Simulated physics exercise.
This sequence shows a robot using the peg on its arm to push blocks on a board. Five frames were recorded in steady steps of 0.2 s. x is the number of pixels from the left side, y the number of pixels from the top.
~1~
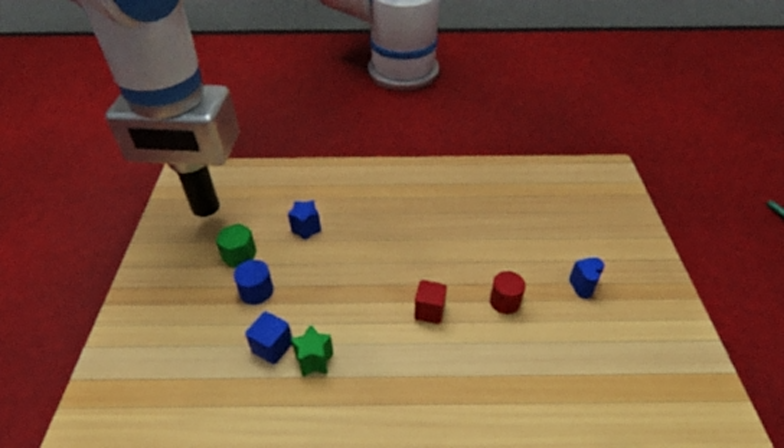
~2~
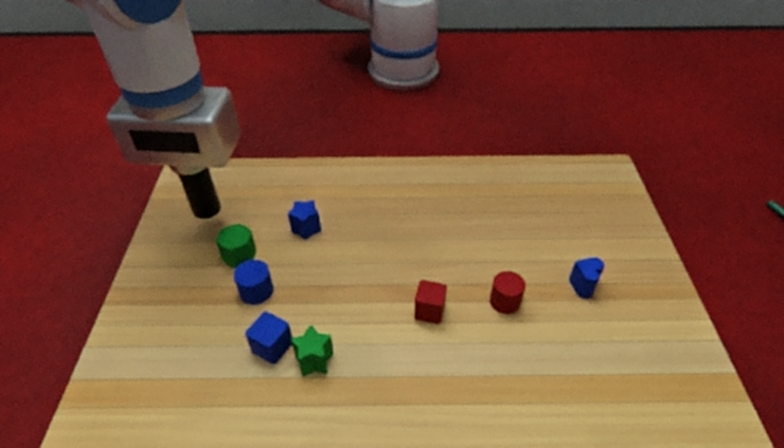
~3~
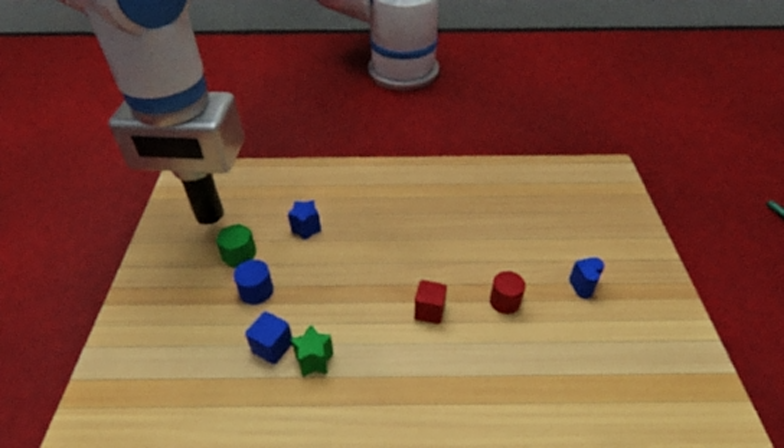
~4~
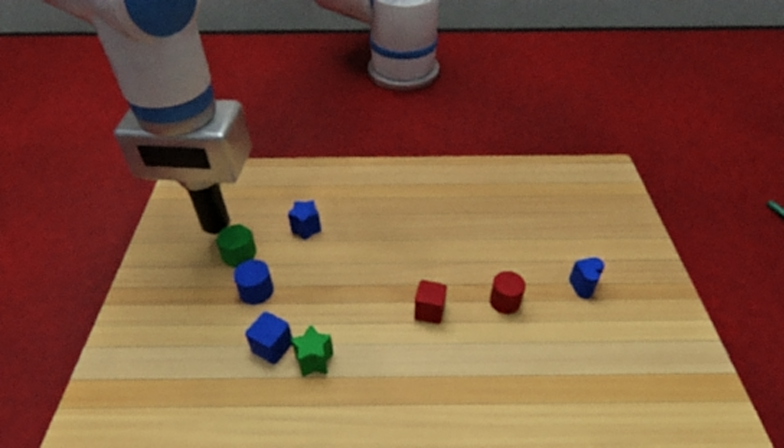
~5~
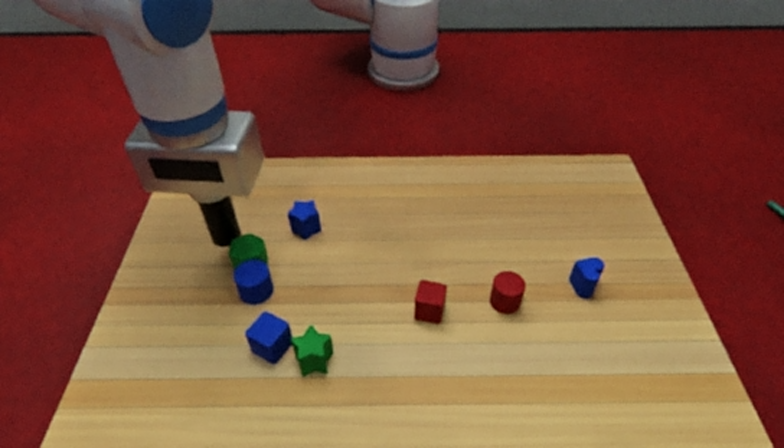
A robot arm with a dark peg creeps down and to the right over a pale wooden board on a red surface, seen from above at a fixed angle. Green and blue blocks sit at left, a blue star above them, two red blocks near the centre and a blue one at right. The peg nudges the green hexagon slightly right and down against the blue cylinder, while the others stay still.
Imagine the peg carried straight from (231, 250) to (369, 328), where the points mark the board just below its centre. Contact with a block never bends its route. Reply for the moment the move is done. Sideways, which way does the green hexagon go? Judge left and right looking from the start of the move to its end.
The green hexagon goes left.
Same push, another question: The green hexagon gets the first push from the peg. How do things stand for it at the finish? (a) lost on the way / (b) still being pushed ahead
The answer is b.
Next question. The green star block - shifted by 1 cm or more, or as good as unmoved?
It ends up on the same spot.
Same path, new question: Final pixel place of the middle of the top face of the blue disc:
My best guess is (266, 290).
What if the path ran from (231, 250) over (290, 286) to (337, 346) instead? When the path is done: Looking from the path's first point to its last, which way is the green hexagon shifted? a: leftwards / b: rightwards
My answer is option a.
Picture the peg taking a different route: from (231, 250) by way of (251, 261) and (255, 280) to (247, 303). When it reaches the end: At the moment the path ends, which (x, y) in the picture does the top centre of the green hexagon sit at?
If I read the scene right, the answer is (281, 267).
The first path, step by step. One third of the way, peg (270, 260); green hexagon (295, 267), turned 20° anticlockwise; blue disc (266, 290).
Two thirds of the way, peg (318, 287); green hexagon (349, 288), turned 50° anticlockwise; blue disc (266, 290).
At the end, peg (369, 315); green hexagon (405, 307), turned 80° anticlockwise; blue disc (266, 290); green star block still; red square piece (435, 292), turned 15° anticlockwise.
